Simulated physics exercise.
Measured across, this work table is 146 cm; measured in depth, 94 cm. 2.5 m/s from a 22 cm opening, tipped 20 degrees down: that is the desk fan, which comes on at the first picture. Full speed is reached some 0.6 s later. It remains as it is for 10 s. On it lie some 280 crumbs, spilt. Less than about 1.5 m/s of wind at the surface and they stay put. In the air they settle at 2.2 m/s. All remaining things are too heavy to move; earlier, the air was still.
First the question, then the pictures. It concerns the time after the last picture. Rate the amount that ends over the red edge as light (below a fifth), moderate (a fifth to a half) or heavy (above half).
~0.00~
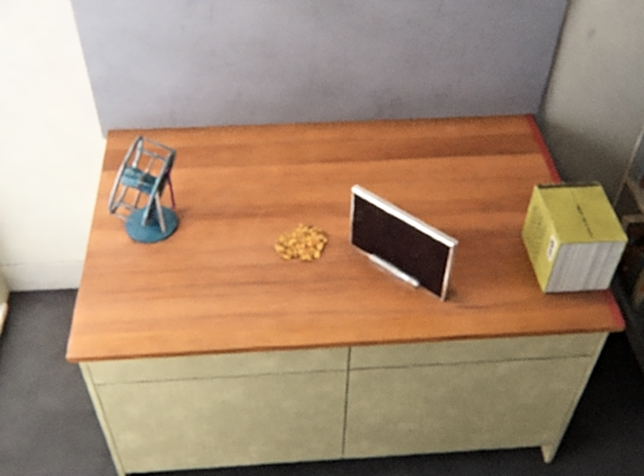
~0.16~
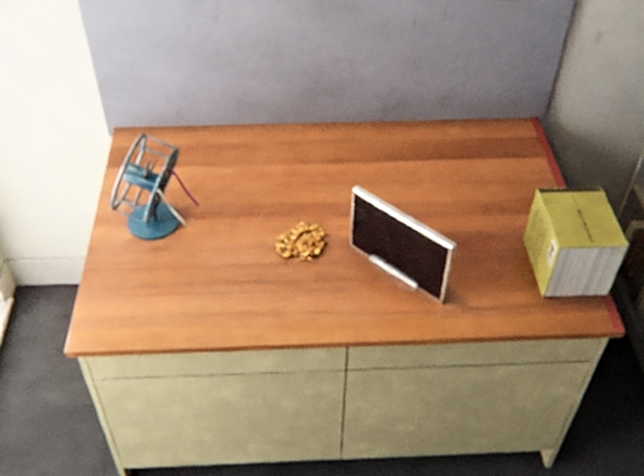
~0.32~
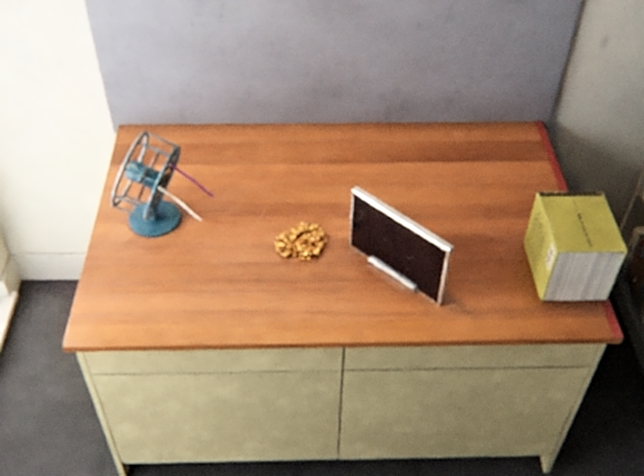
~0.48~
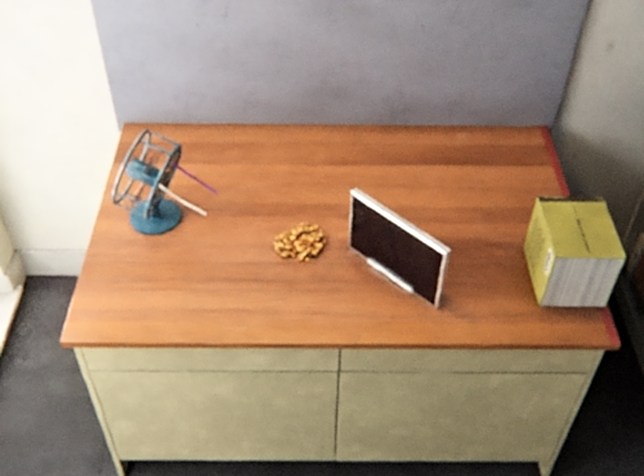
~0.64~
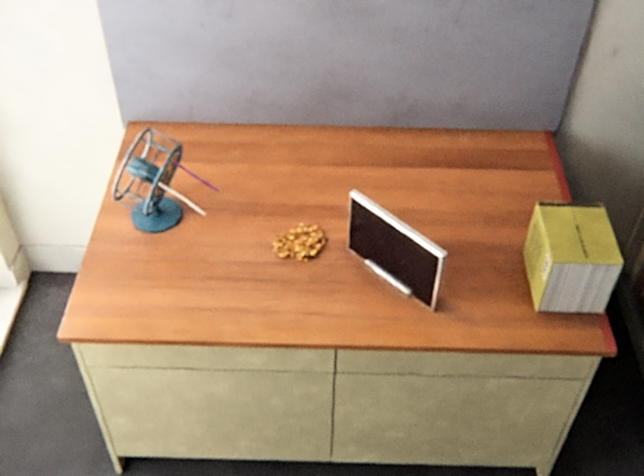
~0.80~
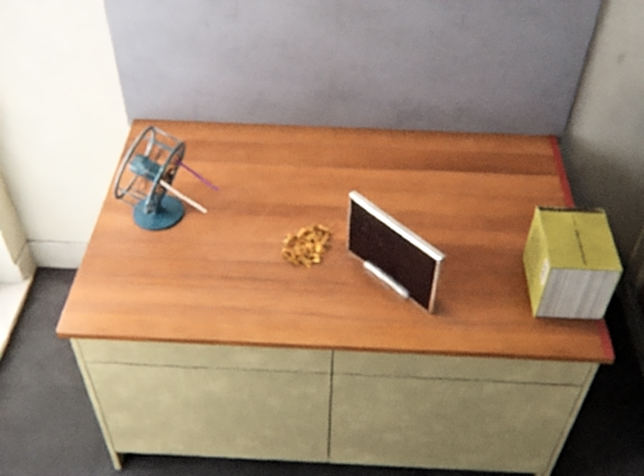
Moderate.
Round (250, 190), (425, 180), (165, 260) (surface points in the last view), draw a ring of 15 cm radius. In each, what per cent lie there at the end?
I would say some 0 %, 0 % and 0 % respectively.
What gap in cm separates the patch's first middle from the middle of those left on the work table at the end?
About 30 centimetres.
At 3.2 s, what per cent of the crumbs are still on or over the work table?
Roughly 40 per cent.
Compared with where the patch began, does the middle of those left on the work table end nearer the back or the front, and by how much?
So it moved toward the front edge, something like 15 centimetres.
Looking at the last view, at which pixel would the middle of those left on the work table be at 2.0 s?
The middle ends up close to (372, 277).
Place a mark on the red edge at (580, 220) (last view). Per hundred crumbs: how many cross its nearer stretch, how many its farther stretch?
I'd put near 30 percent on the nearer stretch and close to 1 percent on the farther one.
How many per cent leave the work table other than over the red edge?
It comes out at some 30 %.
After 2.0 s the count stands so, 31 % are over the red edge; the middle of those still in play is near (376, 283).
After 3.2 s the count stands so, 33 % are over the red edge; the middle of those still in play is near (376, 282).
After 5.5 s the count stands so, 33 % are over the red edge; the middle of those still in play is near (386, 287).
After 10.0 s, at the end, 33 % are over the red edge; the middle of those still in play is near (392, 290).
